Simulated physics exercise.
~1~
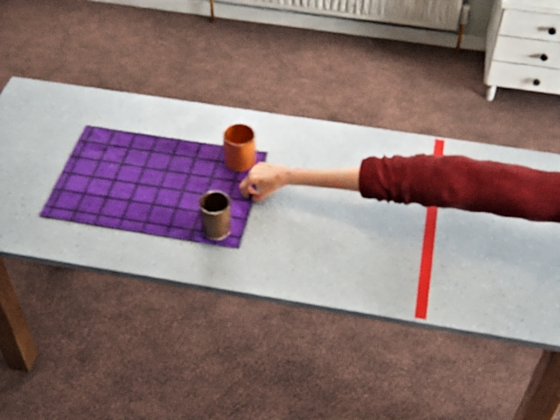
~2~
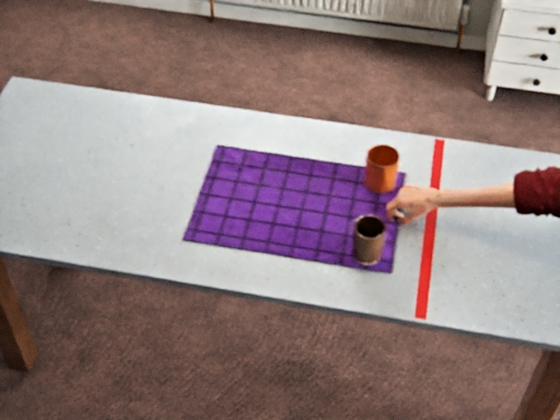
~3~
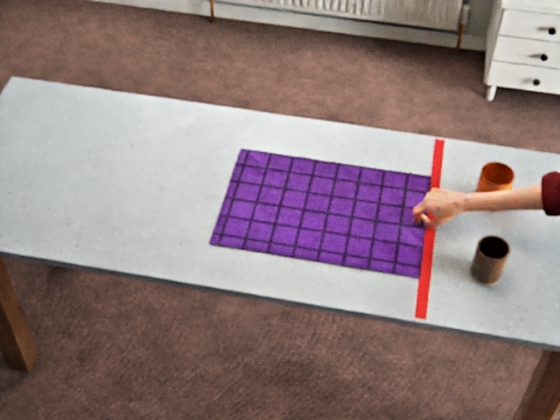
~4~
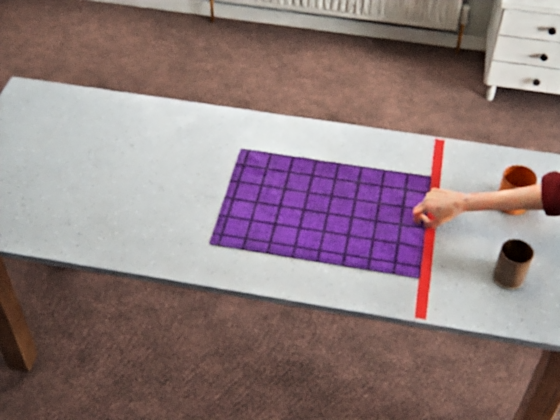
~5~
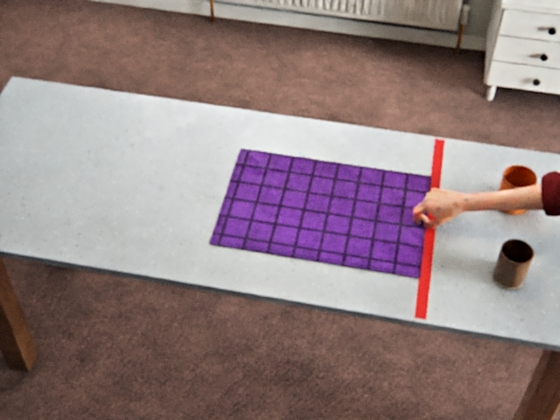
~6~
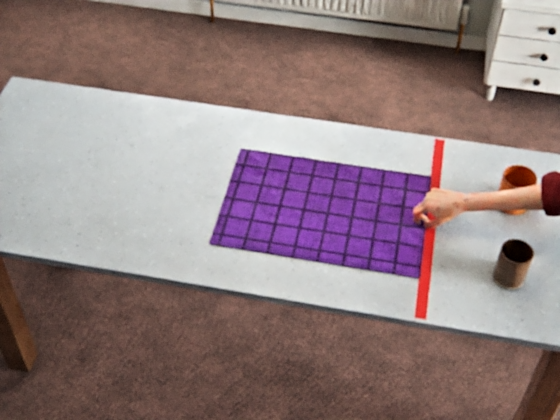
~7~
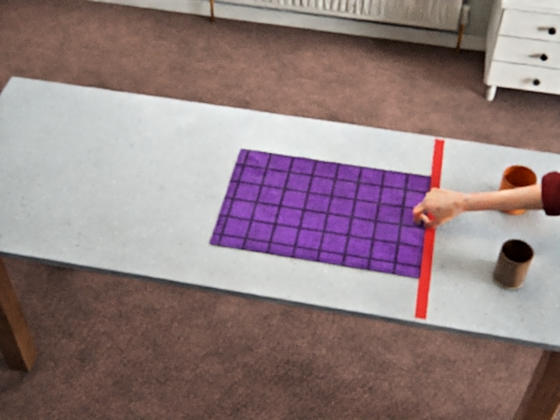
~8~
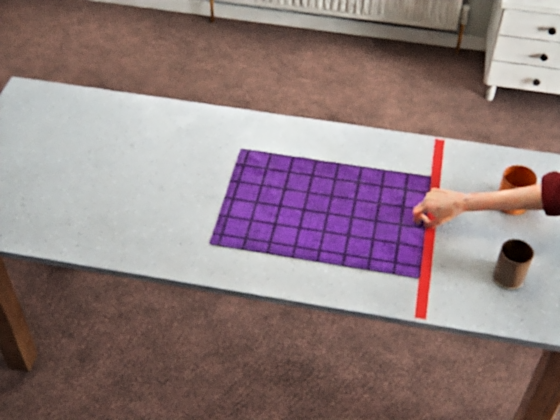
To begin with, a hand in a dark red sleeve grips the right edge of a purple gridded cloth on a pale table, with an orange mug and a brown mug standing near that edge. The hand draws the cloth to the right toward a red tape line, and both mugs travel along with it. At the tape, the hand and cloth halt, but the mugs carry on past the edge. They slide a little farther right across the bare table and stop. Finally, both mugs stand upright beyond the tape, while the hand stays at the cloth's edge.
